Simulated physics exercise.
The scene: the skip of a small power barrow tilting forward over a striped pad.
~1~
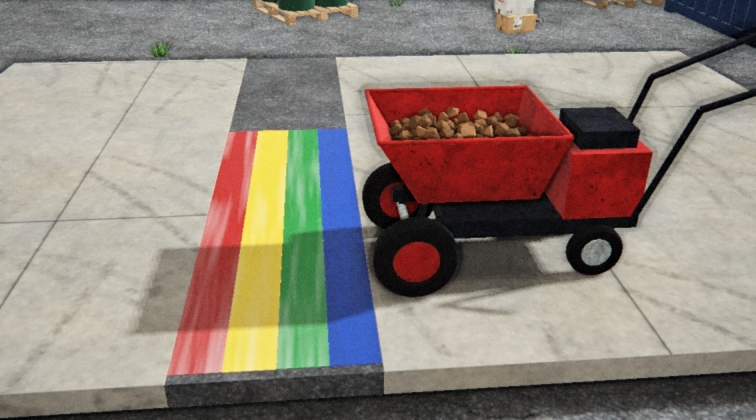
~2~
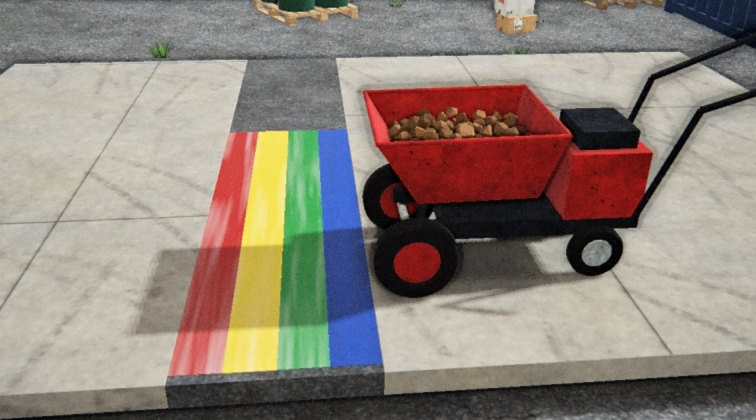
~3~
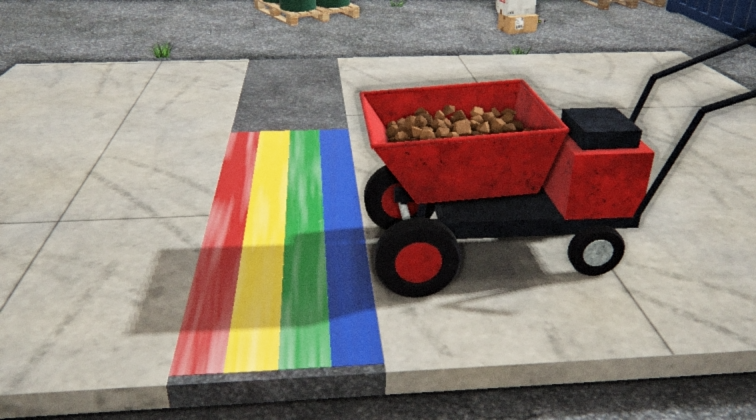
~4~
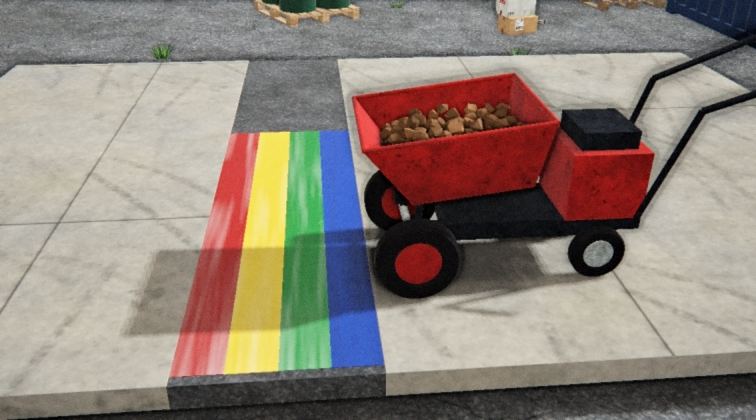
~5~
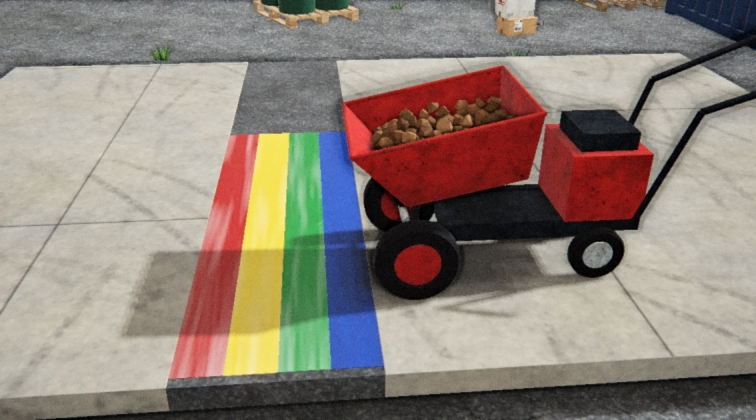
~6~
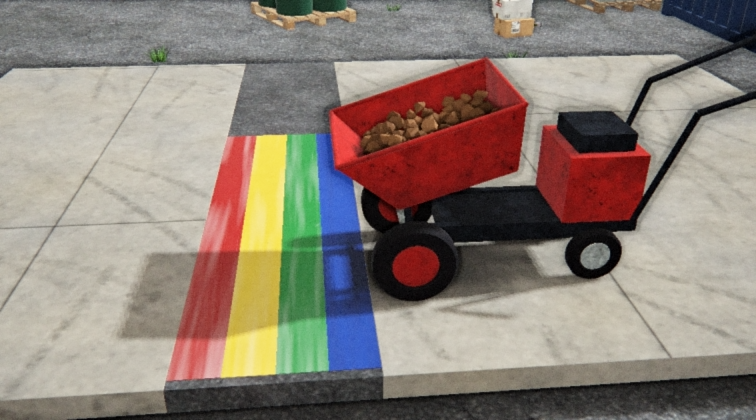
At first, the red skip of a small power barrow sits level, loaded with brown clods, beside a pad striped red, yellow, green and blue. The skip then tilts gradually forward to the left, its lip lowering over the blue stripe while the clods stay inside and the wheels remain in place.
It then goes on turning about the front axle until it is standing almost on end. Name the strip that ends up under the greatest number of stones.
That would be the yellow strip.
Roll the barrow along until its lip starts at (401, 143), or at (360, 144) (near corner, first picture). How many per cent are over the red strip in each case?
Try 1: 20 %. Try 2: 30 %.
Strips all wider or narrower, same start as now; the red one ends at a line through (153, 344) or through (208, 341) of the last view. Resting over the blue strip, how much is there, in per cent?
Shares in order: Close to 0 %; close to 0 %.
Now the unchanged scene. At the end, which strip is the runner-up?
Runner-up - that red strip.
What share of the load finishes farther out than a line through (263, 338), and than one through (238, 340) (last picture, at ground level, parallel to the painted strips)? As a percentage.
Roughly 70 per cent, then roughly 50 per cent.
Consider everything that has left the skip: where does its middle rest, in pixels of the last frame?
Once it all stops, the middle lies near (246, 266).
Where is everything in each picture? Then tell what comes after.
The first frame shows lip of the skip at (380, 144), level; top of the load at (461, 141), clay clods; blue strip at (352, 324); green strip at (303, 327); yellow strip at (253, 329); red strip at (203, 332).
The second frame shows lip of the skip at (378, 145), level; top of the load at (462, 131).
The third frame shows lip of the skip at (373, 147), tipped barely; top of the load at (460, 128).
The fourth frame shows lip of the skip at (364, 152), tipped a little; top of the load at (477, 126).
The fifth frame shows lip of the skip at (352, 159), tipped a little; top of the load at (480, 128).
The sixth frame shows lip of the skip at (337, 168), tipped clearly; top of the load at (477, 126); blue strip at (351, 329); green strip at (302, 331); yellow strip at (252, 334); red strip at (202, 337).
Soon after the last picture, skip tipped steeply; all in the skip.
A little later, skip tipped steeply; nearly all in the skip; a small part over the yellow strip; a stray few over the red strip; a stray few falling.
Later still, skip tipped right over; about a third in the skip; a small part over the green strip; about a third over the yellow strip; about a quarter over the red strip; a small part off the paint.
By the end, skip tipped right over; a small part in the skip; none over the blue strip; a small part over the green strip; about a third over the yellow strip; about a quarter over the red strip; a small part off the paint.
